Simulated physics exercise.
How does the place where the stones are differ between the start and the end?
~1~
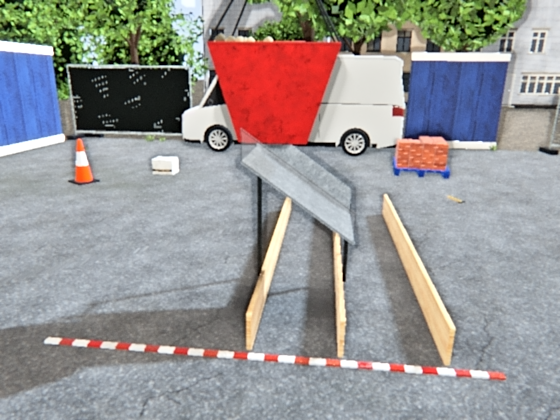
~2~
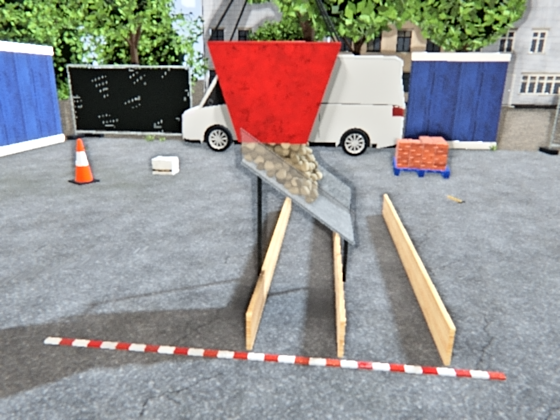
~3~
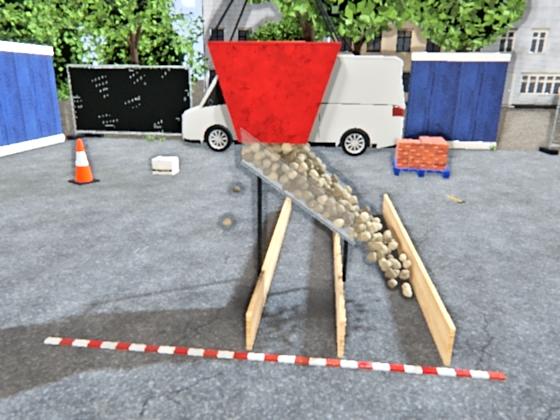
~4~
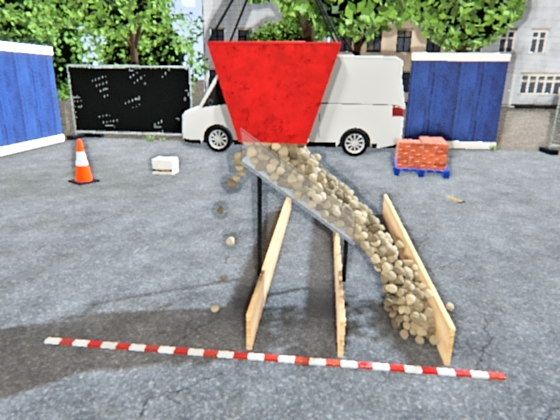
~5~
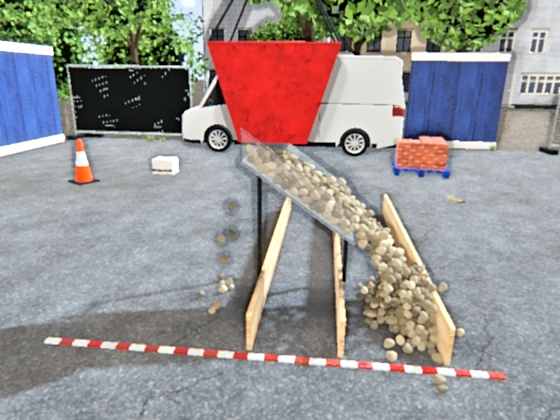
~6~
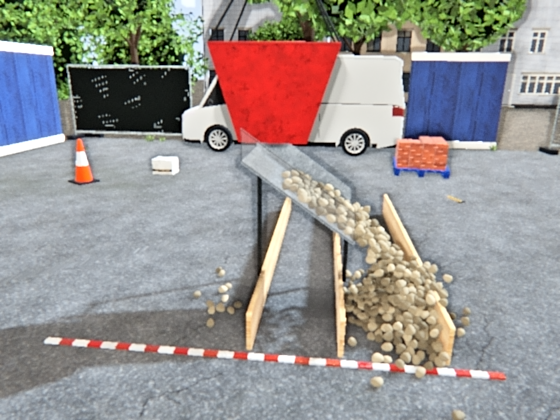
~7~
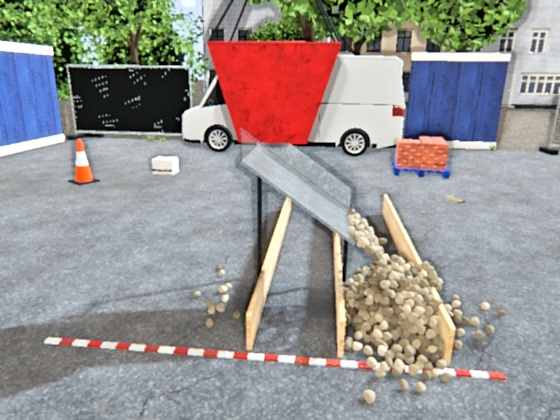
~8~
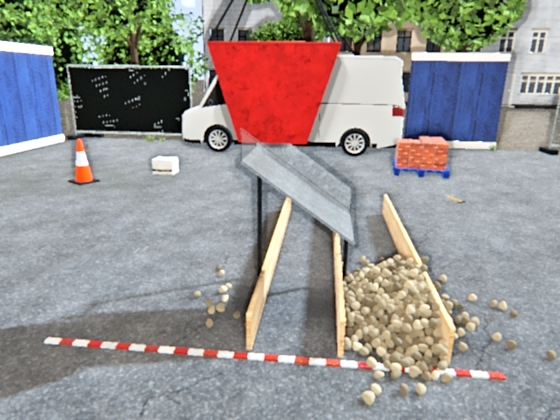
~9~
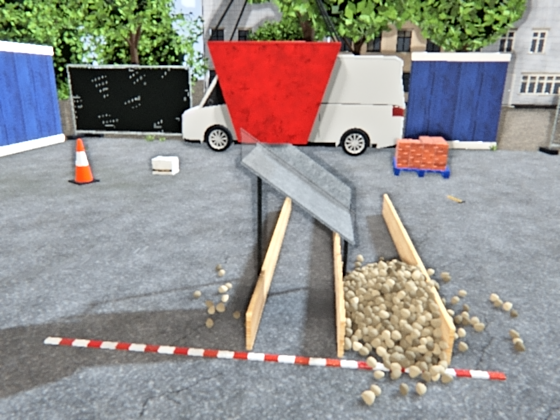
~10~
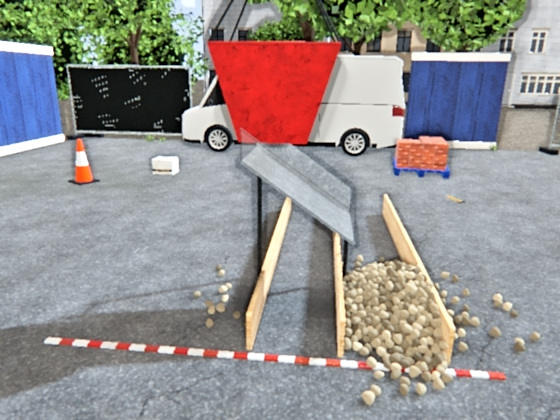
At the start the stones are out of sight inside the red skip above the sloping steel. By the end most lie heaped on the ground in the right bay, lower and further right, with a few scattered outside the planks.
